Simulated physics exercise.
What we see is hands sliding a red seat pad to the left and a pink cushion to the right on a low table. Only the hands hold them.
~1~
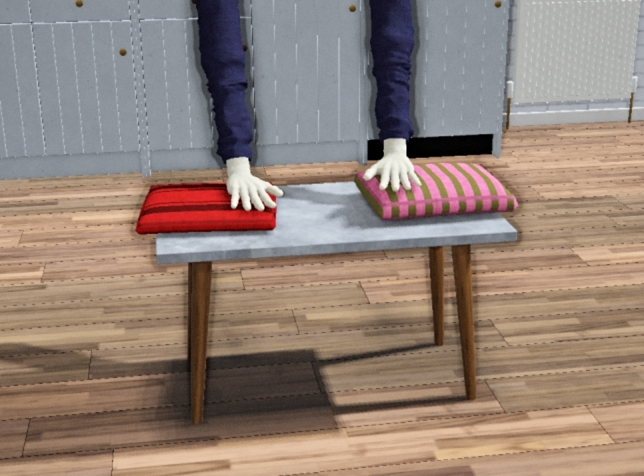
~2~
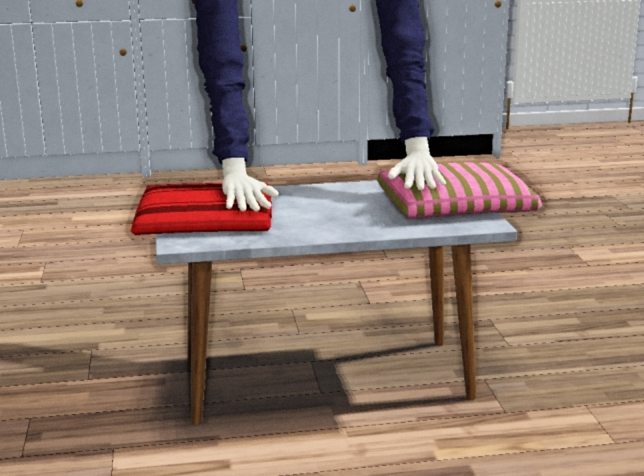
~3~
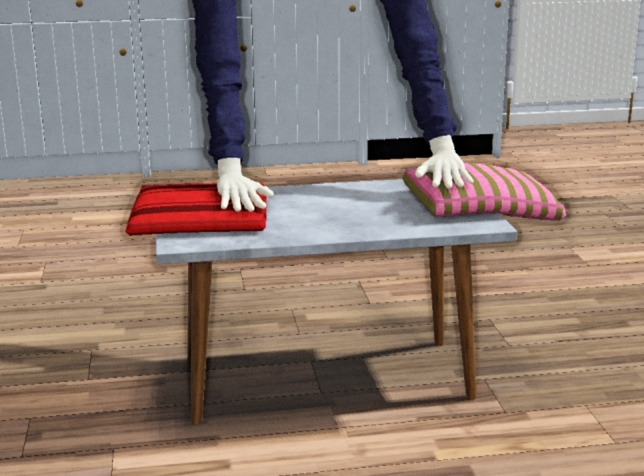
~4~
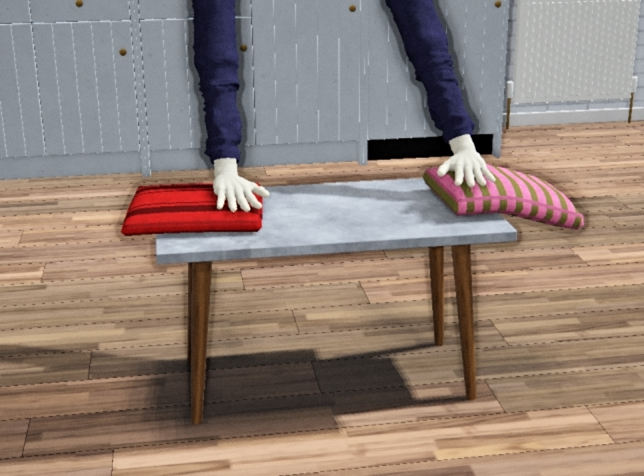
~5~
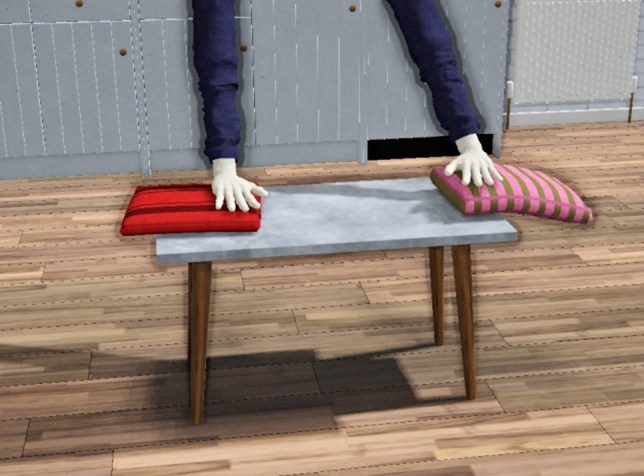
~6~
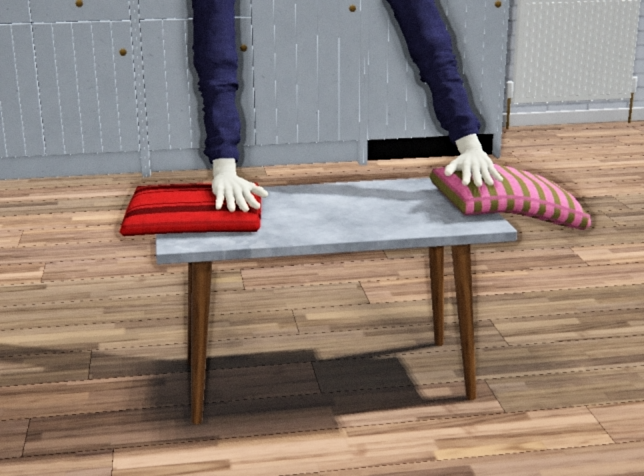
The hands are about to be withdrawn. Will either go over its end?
In the end the red seat pad stays up there; the pink cushion tips over and falls.
Then, 0.32 s after the last picture, seat pad lying still; cushion falling near (519, 236).
Then, 0.60 s after the last picture, seat pad lying still; cushion on the floor near (545, 343).
At rest, seat pad lying still; cushion on the floor near (574, 345). The red seat pad remains on top and the pink cushion goes down.
